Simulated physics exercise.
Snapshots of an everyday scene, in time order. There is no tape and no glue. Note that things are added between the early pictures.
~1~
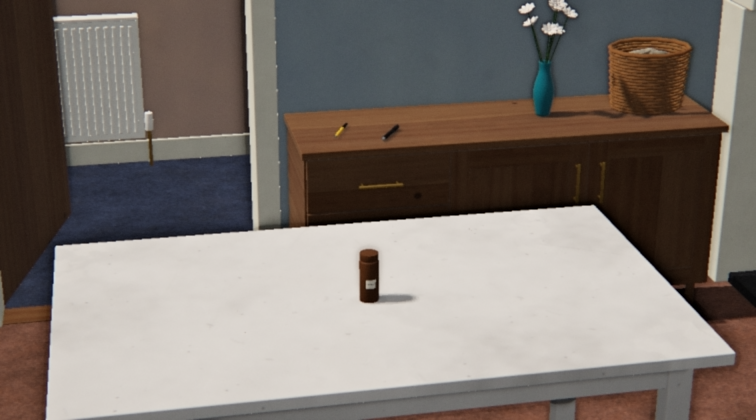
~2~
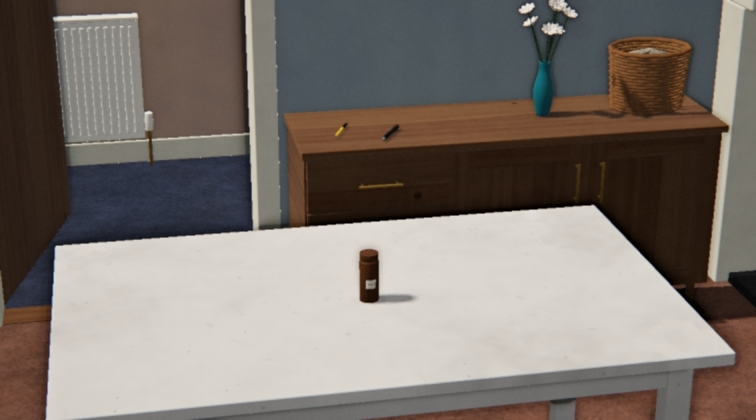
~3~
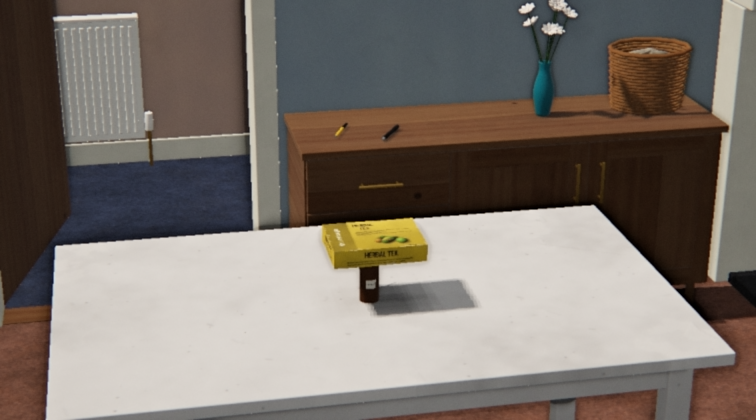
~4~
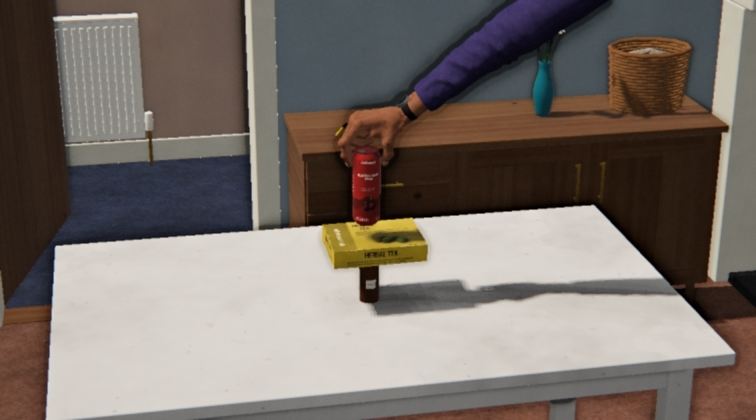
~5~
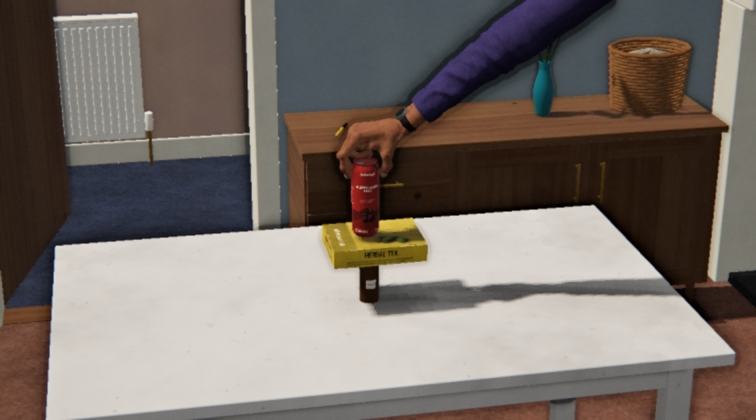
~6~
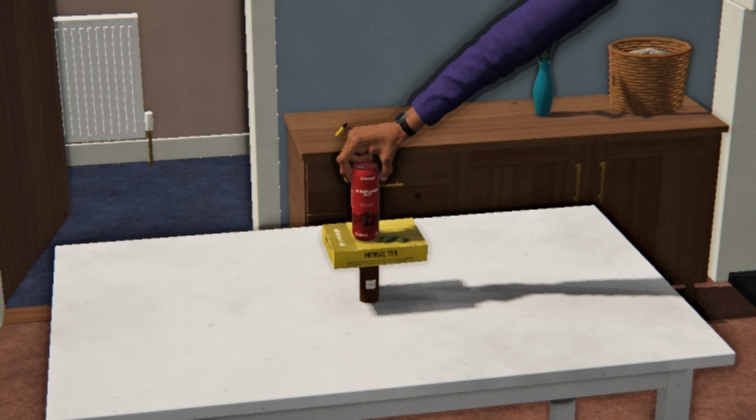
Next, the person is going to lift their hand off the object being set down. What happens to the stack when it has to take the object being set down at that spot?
The stack is stable.
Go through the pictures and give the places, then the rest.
The last thing is not in view yet; brown shaker (369, 276), in the first frame.
The last thing is not in view yet; brown shaker (369, 276), in the second frame.
The last thing is not in view yet; brown shaker (369, 276), in the third frame.
On its way; red can (367, 186); brown shaker (369, 276), in the fourth frame.
On its way; red can (365, 198); brown shaker (369, 276), in the fifth frame.
In place under the hand; red can (365, 202); brown shaker (369, 276), in the sixth frame.
Then, 0.10 s after the last picture, nothing has stirred.
Then, 0.40 s after the last picture, red can resting near (365, 202).
At rest, all 3 in place. Seen from the same camera at the end, red can near (365, 202). The stack stays up.
